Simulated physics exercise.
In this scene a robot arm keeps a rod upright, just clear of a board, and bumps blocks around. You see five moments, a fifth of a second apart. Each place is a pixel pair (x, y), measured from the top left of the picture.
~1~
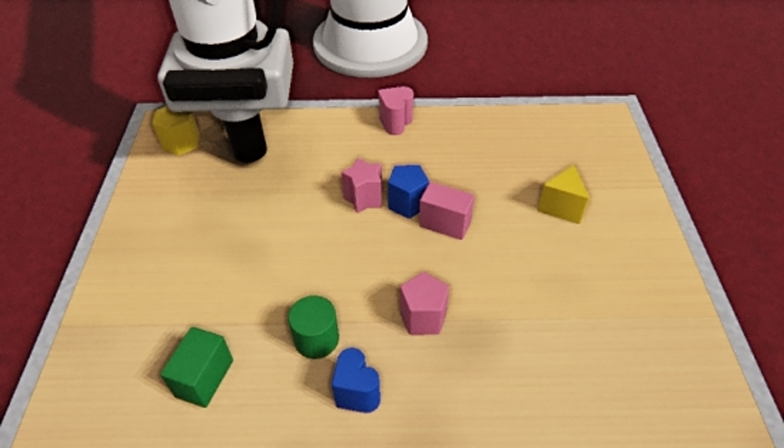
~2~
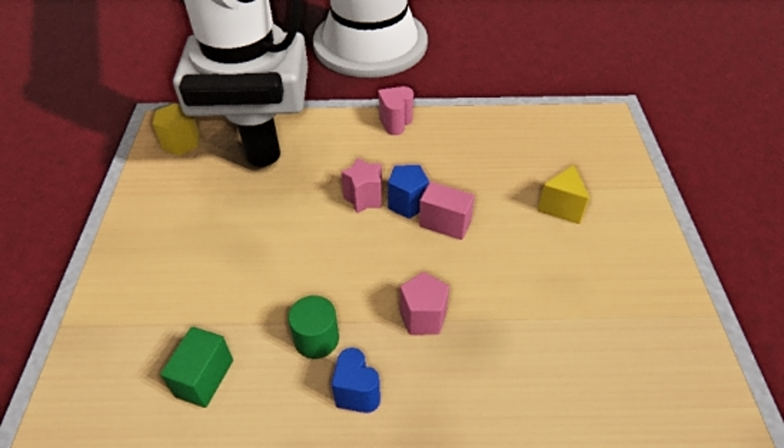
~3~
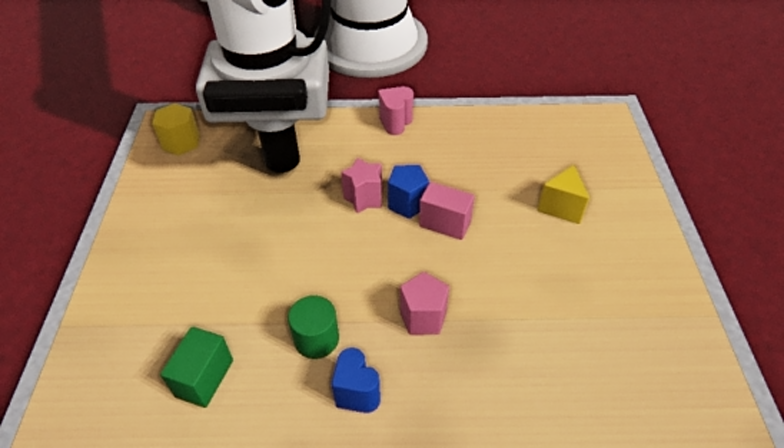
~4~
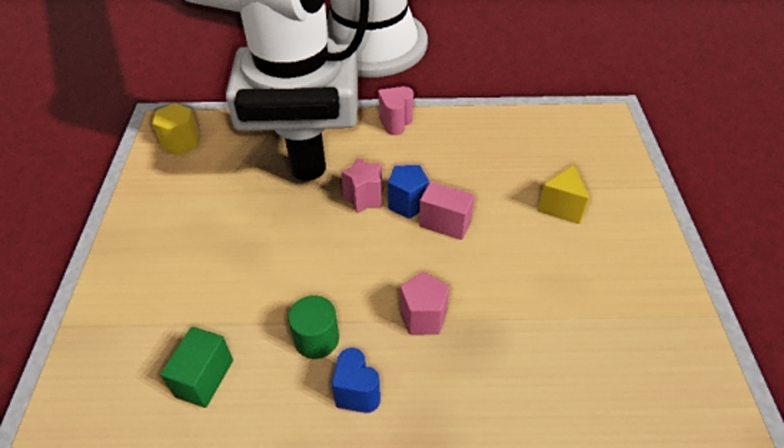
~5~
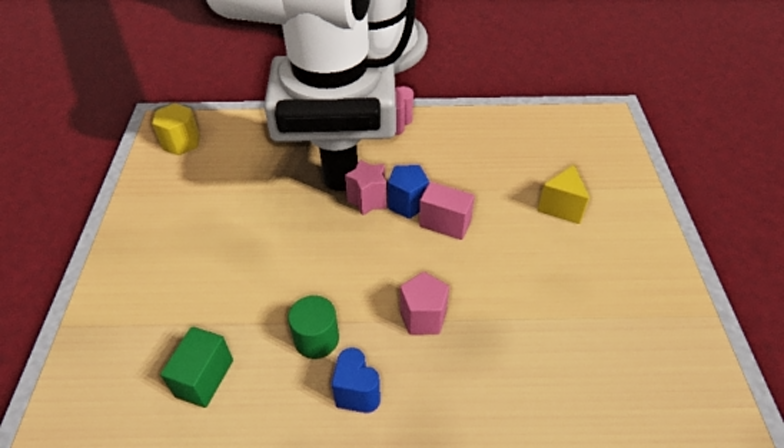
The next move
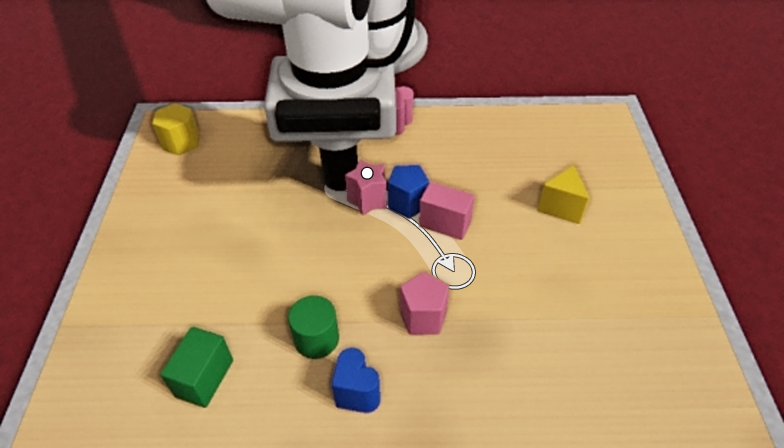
The clip shows a robot arm with a black rod tip moving steadily right and slightly toward the viewer above a wooden board of colored blocks, reaching the pink star block, which shifts very slightly while the others stay still.
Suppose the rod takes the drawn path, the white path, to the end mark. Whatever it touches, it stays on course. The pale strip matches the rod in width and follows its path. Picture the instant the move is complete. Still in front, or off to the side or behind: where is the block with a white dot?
The block with a white dot slips off.
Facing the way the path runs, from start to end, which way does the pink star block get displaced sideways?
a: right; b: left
My pick is b.
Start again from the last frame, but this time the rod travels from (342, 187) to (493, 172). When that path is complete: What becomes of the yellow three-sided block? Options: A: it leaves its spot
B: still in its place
It's B.
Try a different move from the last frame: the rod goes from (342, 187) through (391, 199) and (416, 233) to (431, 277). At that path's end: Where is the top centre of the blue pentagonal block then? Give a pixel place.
Answer: (480, 188).
Path on the board, from (342, 187) by way of (386, 206) and (425, 233) to (454, 271); the dot is on the pink star block.
The first path, step by step. One third of the way, rod at (387, 198); pink star block at (420, 192), turned 10° anticlockwise; blue pentagonal block at (452, 180), turned 10° anticlockwise; pink oblong block at (480, 208), turned 30° clockwise.
Two thirds of the way, rod at (426, 224); pink star block at (470, 206), turned 60° anticlockwise; blue pentagonal block at (479, 180), turned 55° anticlockwise; pink oblong block at (504, 211), turned 75° clockwise.
At the end, rod at (455, 263); pink star block at (473, 207), turned 60° anticlockwise; blue pentagonal block at (480, 180), turned 55° anticlockwise; pink pentagonal block in place; pink oblong block at (508, 212), turned 75° clockwise.
